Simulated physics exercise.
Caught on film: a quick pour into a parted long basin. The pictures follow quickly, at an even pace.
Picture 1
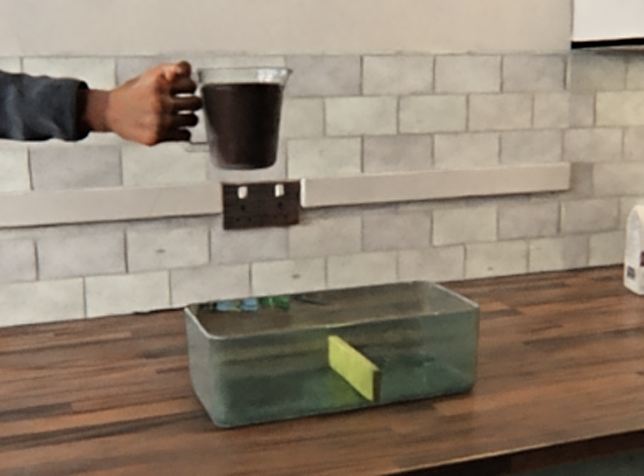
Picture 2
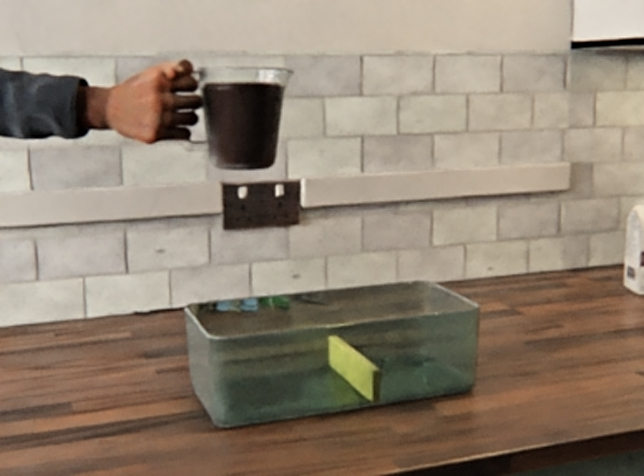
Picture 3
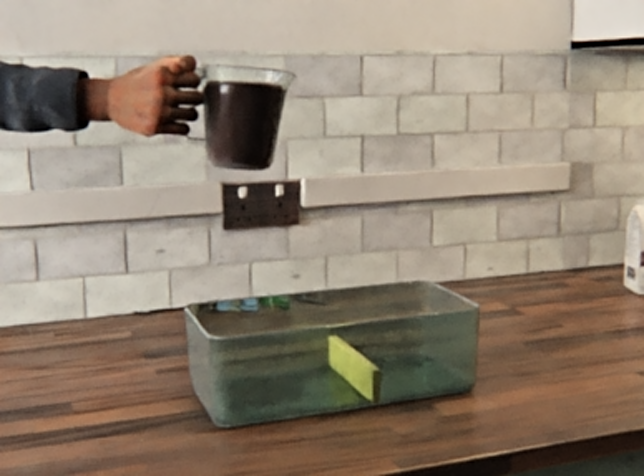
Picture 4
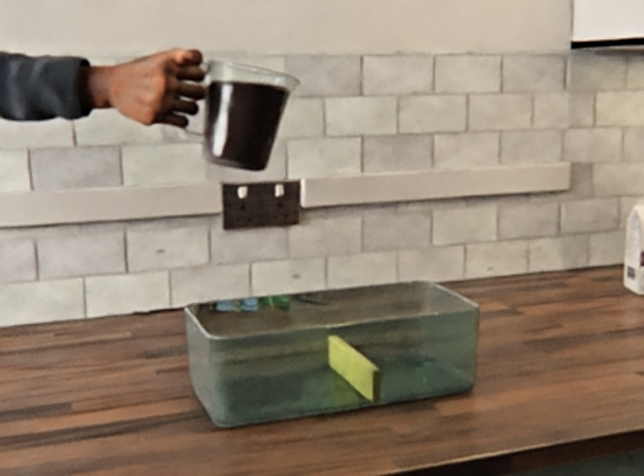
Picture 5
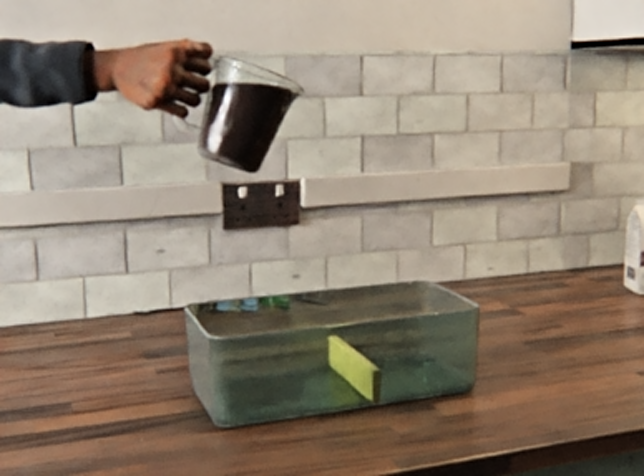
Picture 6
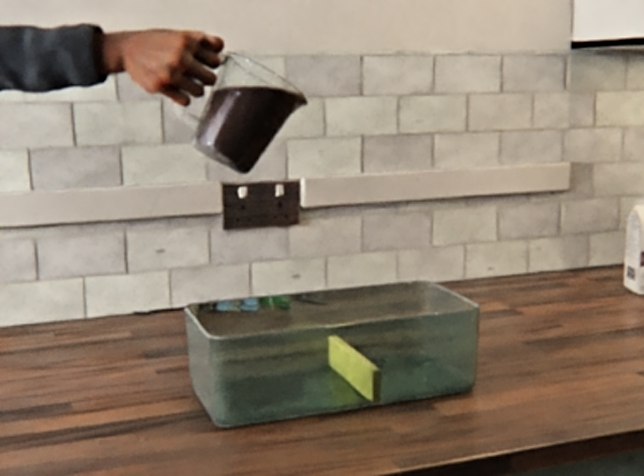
At first, a hand holds a clear jug of dark coffee nearly upright above a long glass basin with a yellow-green divider, on a wooden counter. The hand then tilts the jug to the right, slowly and then more steeply, and the coffee shifts up toward its right rim.
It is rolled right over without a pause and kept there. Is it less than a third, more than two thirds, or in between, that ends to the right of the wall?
In the end over two thirds is right of the wall.
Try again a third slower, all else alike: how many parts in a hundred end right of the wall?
Close to 90 per cent.
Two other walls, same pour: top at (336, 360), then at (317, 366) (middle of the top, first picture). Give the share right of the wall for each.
Near 85 % and 85 %.
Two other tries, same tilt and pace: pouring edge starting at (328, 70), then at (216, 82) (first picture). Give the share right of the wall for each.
The first gives 85 %, the second 10 %.
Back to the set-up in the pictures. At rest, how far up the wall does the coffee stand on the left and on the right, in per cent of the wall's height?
Left about 0, right about 50.
A moment on, the measuring jug is tipped on its side and 57 per cent is still to pour, 0 is left of the wall and 4 right of it.
Next, the measuring jug is tipped right over and 15 per cent is still to pour, 2 is left of the wall and 49 right of it.
Then the measuring jug is tipped right over and 2 per cent is still to pour, 4 is left of the wall and 82 right of it.
Later the measuring jug is tipped right over and 0 per cent is still to pour, 7 is left of the wall and 88 right of it.
In the end 8 per cent lies left of the wall, 88 right of it and 4 outside.
